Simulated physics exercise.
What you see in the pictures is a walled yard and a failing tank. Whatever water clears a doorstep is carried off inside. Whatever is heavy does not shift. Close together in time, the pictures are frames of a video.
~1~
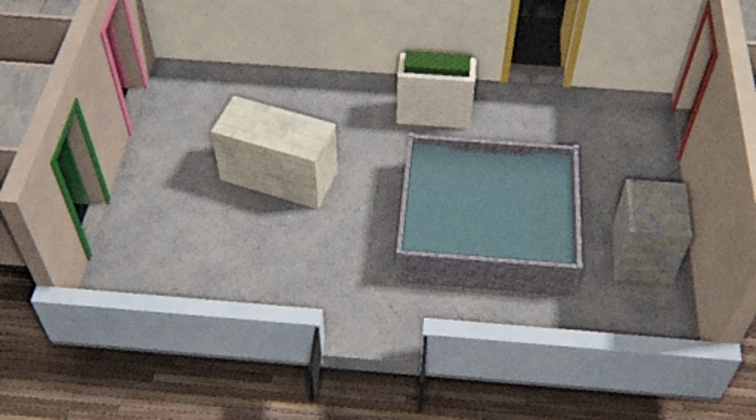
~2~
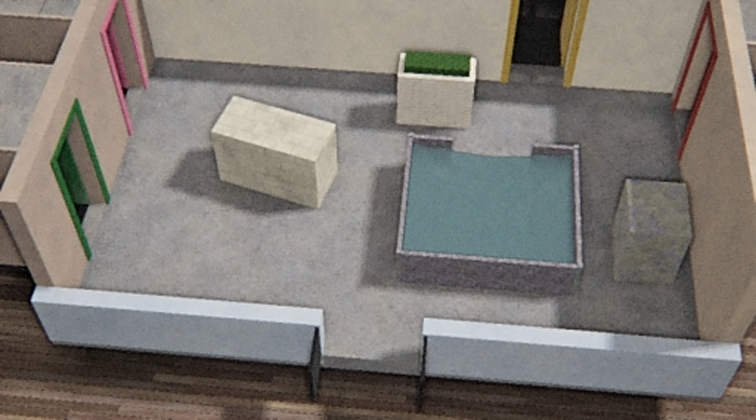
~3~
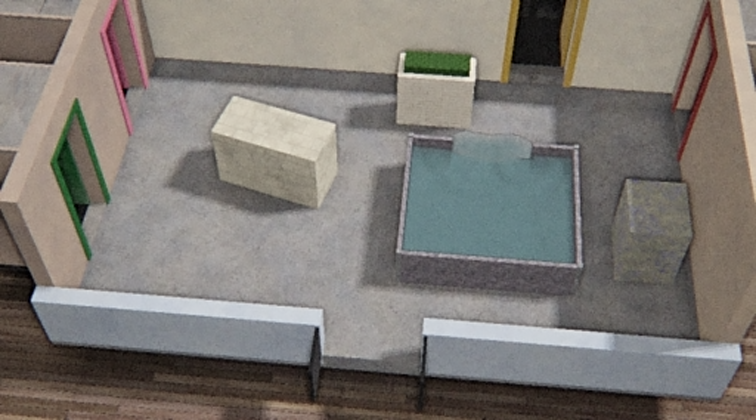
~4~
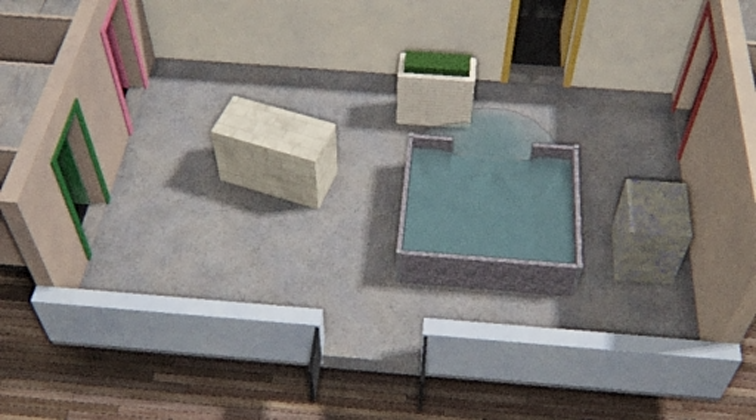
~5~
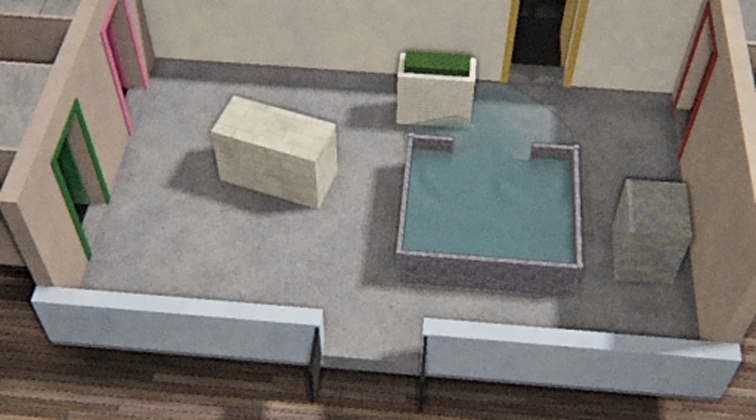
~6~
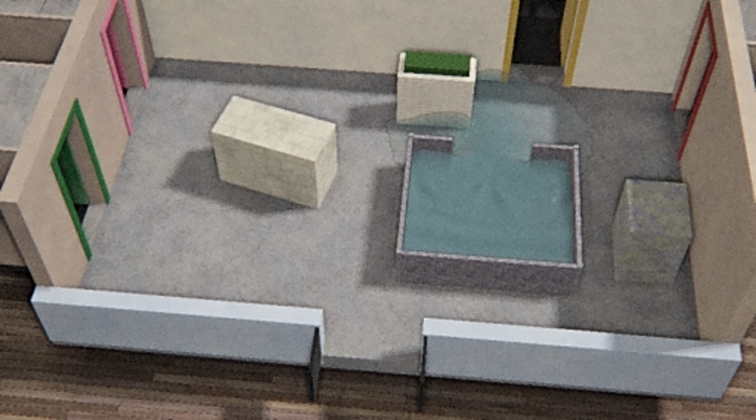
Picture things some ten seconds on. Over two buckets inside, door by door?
Door by door: The green door not over; the pink door over; the red door over; the yellow door over.
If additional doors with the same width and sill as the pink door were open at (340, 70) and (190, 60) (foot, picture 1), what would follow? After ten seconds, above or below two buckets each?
Falls short; goes past it.
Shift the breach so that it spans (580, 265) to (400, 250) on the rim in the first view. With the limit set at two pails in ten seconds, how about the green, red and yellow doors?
Result - green: Past the mark; red: Short of the mark; yellow: Short of the mark.
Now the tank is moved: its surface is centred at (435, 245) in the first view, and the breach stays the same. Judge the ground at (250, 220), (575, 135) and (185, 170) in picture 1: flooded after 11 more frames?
Going through the three spots in turn: Stays untouched, gets wet, stays untouched.
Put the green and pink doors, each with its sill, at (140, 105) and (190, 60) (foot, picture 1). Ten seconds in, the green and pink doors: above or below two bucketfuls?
Taking them in turn, the green door crosses the limit and the pink door crosses the limit.
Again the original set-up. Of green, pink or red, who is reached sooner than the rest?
That's the one in red.
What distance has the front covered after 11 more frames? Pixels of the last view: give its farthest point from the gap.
Near (242, 105).
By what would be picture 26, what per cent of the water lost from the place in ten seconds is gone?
Near 45 in a hundred.
A moment on, water covers 20 % of the floor; the green door not reached, the pink door not reached, the red door not reached, the yellow door under two buckets in.
Next, water covers 30 % of the floor; the green door not reached, the pink door not reached, the red door under two buckets in, the yellow door over two buckets in.
Then, water covers 50 % of the floor; the green door not reached, the pink door under two buckets in, the red door over two buckets in, the yellow door far over two buckets in.
Later, water covers 70 % of the floor; the green door wet at the sill, nothing in, the pink door over two buckets in, the red door far over two buckets in, the yellow door far over two buckets in.
In the end, water covers 90 % of the floor; the green door wet at the sill, nothing in, the pink door far over two buckets in, the red door far over two buckets in, the yellow door far over two buckets in.
